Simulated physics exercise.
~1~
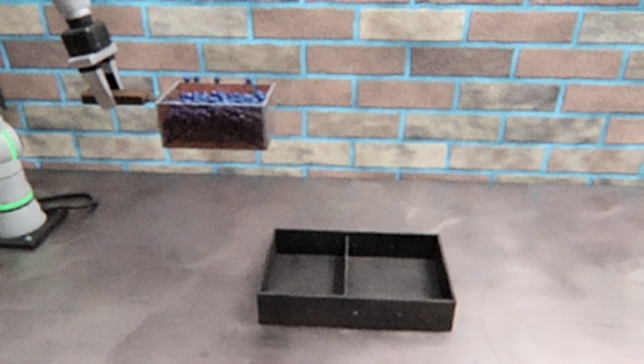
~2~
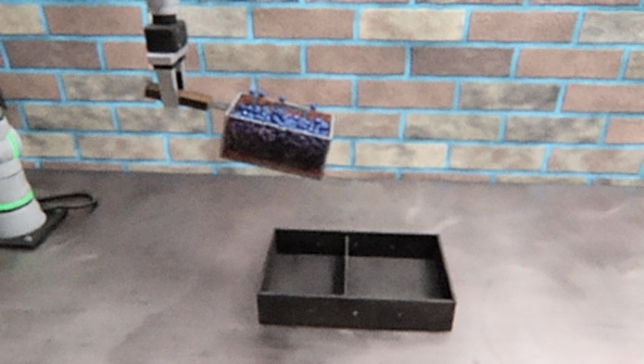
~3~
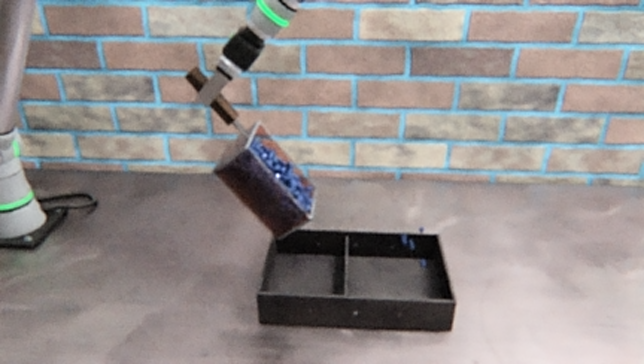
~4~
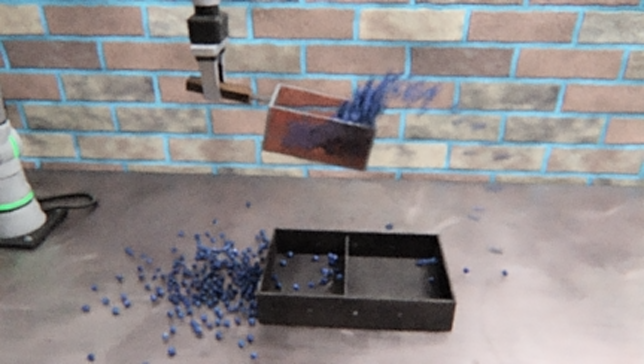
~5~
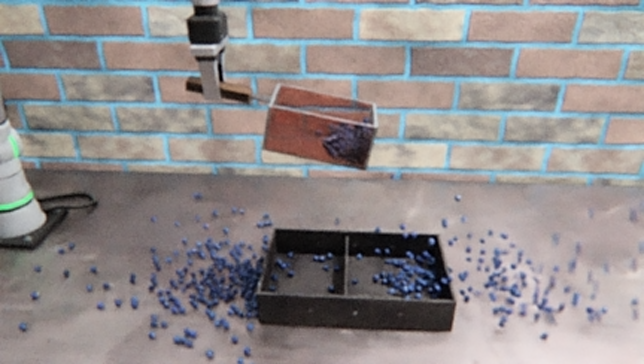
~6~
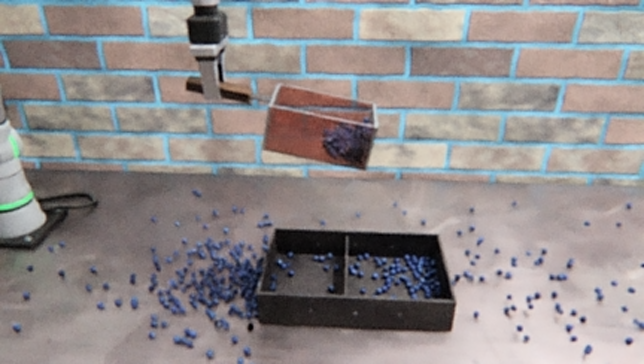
The clip shows a robot arm carrying a box of blue beads rightward, tipping it steeply over a divided black crate, then swinging it back up as beads fly out, leaving many scattered on the table, some in the crate's right part, fewer in its left, and some in the box.
